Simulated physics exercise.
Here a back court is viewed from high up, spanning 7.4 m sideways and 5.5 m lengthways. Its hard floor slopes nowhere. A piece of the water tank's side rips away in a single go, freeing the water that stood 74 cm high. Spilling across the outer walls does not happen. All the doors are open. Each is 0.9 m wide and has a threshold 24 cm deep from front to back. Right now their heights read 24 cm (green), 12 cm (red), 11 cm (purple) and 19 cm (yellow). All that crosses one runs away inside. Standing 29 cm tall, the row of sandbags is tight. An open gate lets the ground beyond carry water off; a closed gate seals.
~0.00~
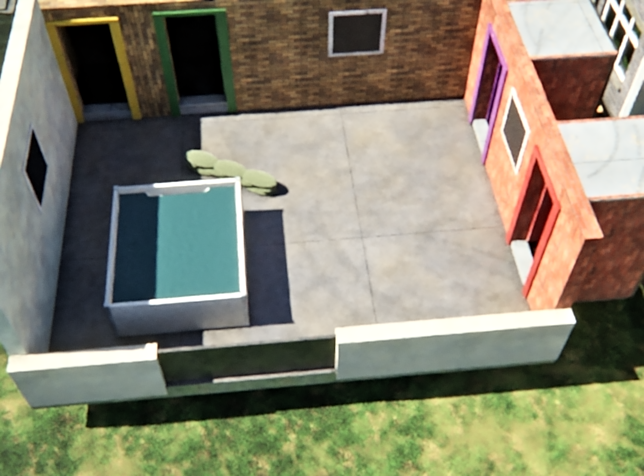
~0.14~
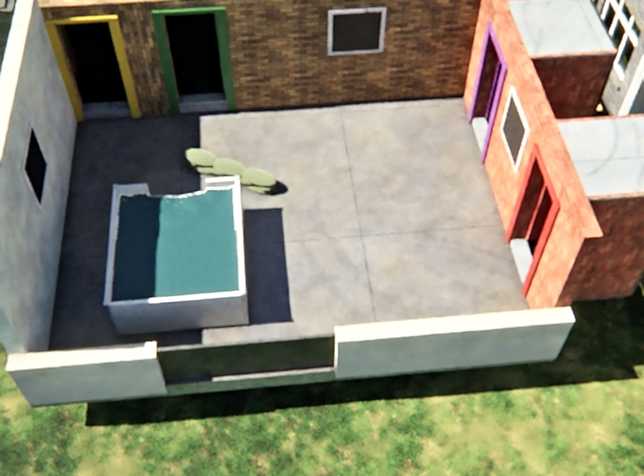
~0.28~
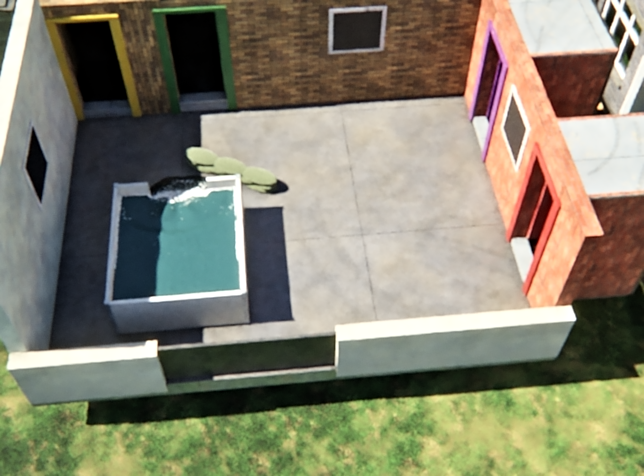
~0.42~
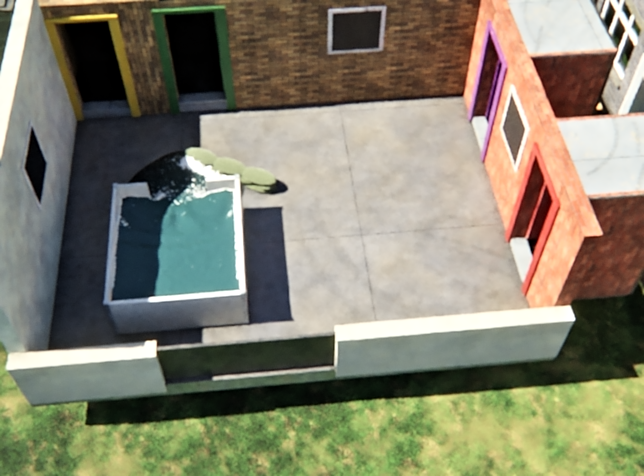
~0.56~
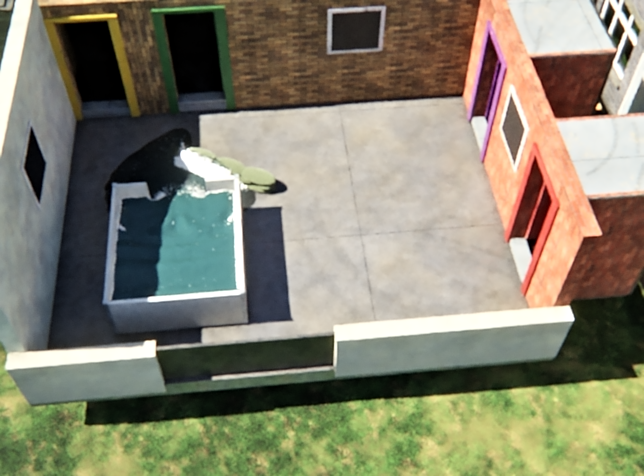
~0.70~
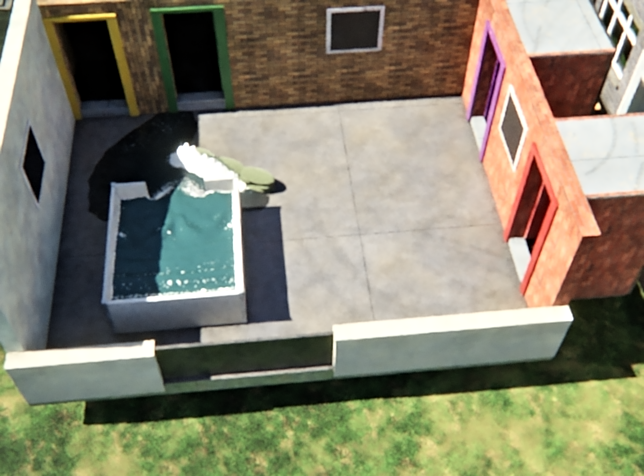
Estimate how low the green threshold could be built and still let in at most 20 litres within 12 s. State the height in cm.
I would say 13.5 cm or so.
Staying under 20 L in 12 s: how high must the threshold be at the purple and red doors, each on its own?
You'd want some 6.0 cm at purple and some 7.0 cm at red.
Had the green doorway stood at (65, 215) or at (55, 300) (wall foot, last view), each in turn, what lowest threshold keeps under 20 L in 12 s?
Minimums: Roughly 6.5 cm and 9.5 cm.
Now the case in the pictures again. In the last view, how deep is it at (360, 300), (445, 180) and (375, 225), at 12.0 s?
Respectively 7 cm, 9 cm and 7 cm.
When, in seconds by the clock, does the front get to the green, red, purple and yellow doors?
Arrival times - green: 0.9 s; red: 4.5 s; purple: 4.5 s; yellow: 1.0 s.
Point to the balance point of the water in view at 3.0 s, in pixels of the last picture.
Centre of mass: About (179, 215) px.
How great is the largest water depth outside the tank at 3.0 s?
About 33 cm.
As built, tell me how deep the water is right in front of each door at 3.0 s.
Centimetres: Green = 12, red = 0, purple = 0, yellow = 32.
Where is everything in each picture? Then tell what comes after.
Still water, 74 cm deep, in the water tank at (177, 242); the green door at (198, 72) is dry, in the first picture.
The front is at a hidden place, 0.3 m from the gap on the far side; 0.2 m2 of floor is wet, 74 cm left at the back, in the second picture.
Water pours out on the far side and has run 0.8 m, to (167, 182); about 11 cm deep outside, 74 cm at the back, in the third picture.
The front is at (180, 154), 1.4 m from the gap on the far side; 1.7 m2 of floor is wet, 74 cm left at the back, in the fourth picture.
Water pours out on the far side and has run 2.0 m, to (173, 133); about 7 cm deep outside, 72 cm at the back, in the fifth picture.
The gap is on the far side, the front 2.5 m out at (166, 113); the back of the water tank holds 64 cm; the green door at (196, 69), 2.6 m from the gap, is still 0.3 m from the nearest water, in the sixth picture.
After 1.4 s water covers 20 % of the floor, deepest (52 cm) near (76, 121); 12 cm at the green door, 0 litres in over its 24 cm threshold.
After 3.0 s water covers 45 % of the floor, deepest (33 cm) near (76, 121); 12 cm at the green door, 0 litres in over its 24 cm threshold.
After 12.0 s water covers 95 % of the floor, deepest (12 cm) near (493, 194); 6 cm at the green door, 0 litres in over its 24 cm threshold.
At the green door as built, the water arrived by 0.9 s and peaked near 17 cm at 2.0 s.
Run again over the same 12 s with other heights there, 44 litres in over 10.5 cm, 14 litres over 14.5 cm. The limit of 20 litres is kept from about 13.5 cm up.
